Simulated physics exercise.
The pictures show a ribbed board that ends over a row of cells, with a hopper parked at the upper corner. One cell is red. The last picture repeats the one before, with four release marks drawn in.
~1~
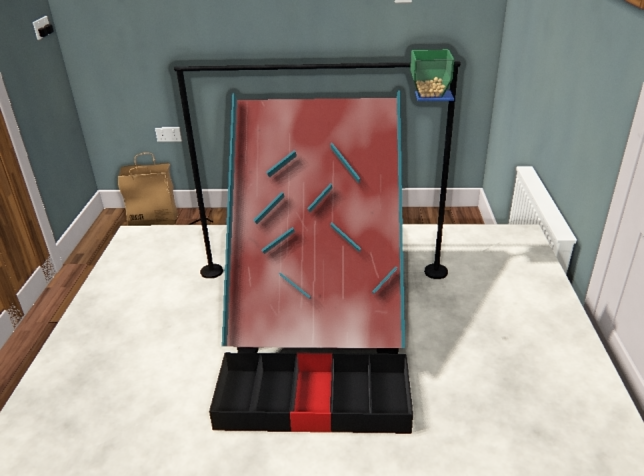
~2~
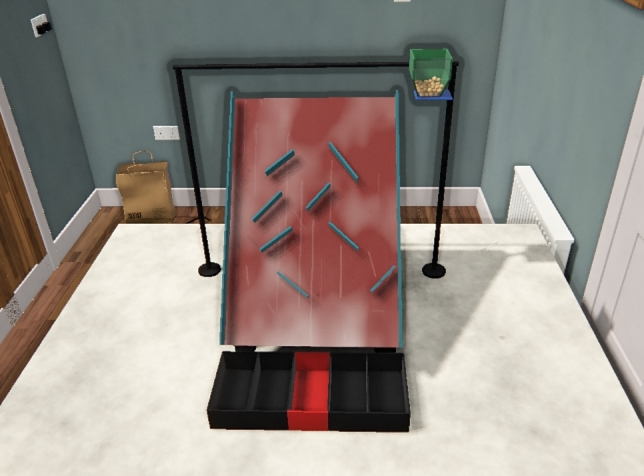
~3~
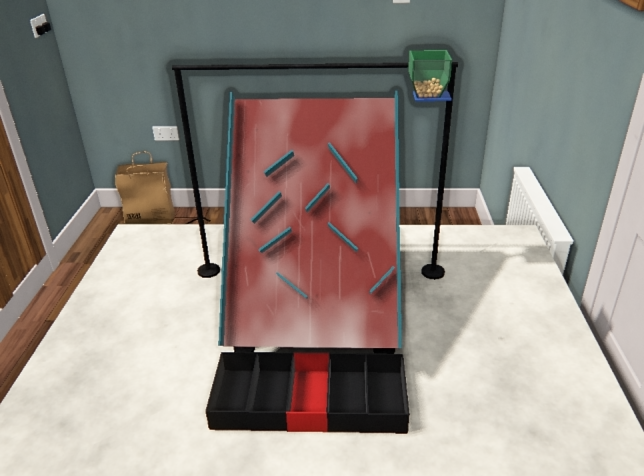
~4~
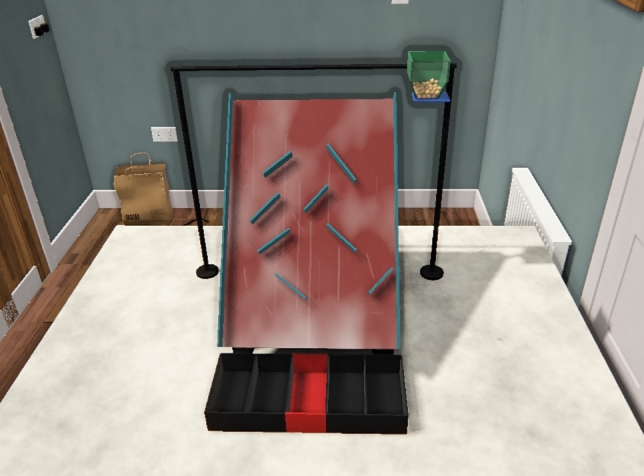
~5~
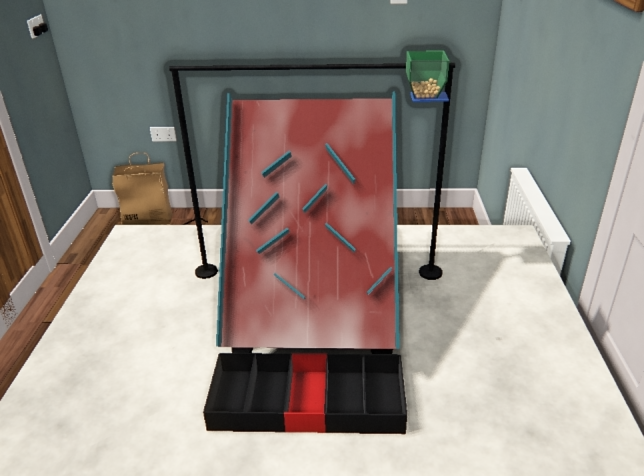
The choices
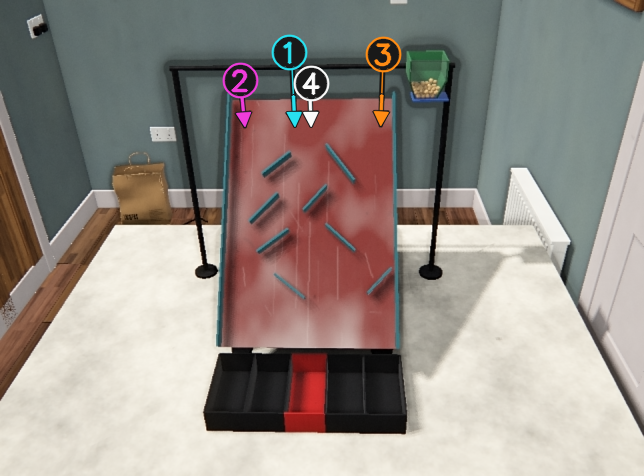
On a pale tabletop in a blue-walled room, a green hopper of chickpeas sits above a ribbed red board, nothing visibly moving.
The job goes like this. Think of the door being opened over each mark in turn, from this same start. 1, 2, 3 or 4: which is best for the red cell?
Mark 3.
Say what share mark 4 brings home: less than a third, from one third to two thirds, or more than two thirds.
It is less than a third.
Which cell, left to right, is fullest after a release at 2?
The first from the left.
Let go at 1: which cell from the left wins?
The first from the left.
On the marked copy, mark 1 meets the board at (294, 121); mark 2 meets the board at (244, 121); mark 3 meets the board at (380, 120); mark 4 meets the board at (310, 121).
Choosing 1, a small part in the red cell, nearly all in other cells.
Choosing 2, none in the red cell, nearly all in other cells, a stray few outside the box.
Choosing 3, about half in the red cell, about half in other cells, a stray few held on the board.
Choosing 4, a small part in the red cell, nearly all in other cells.
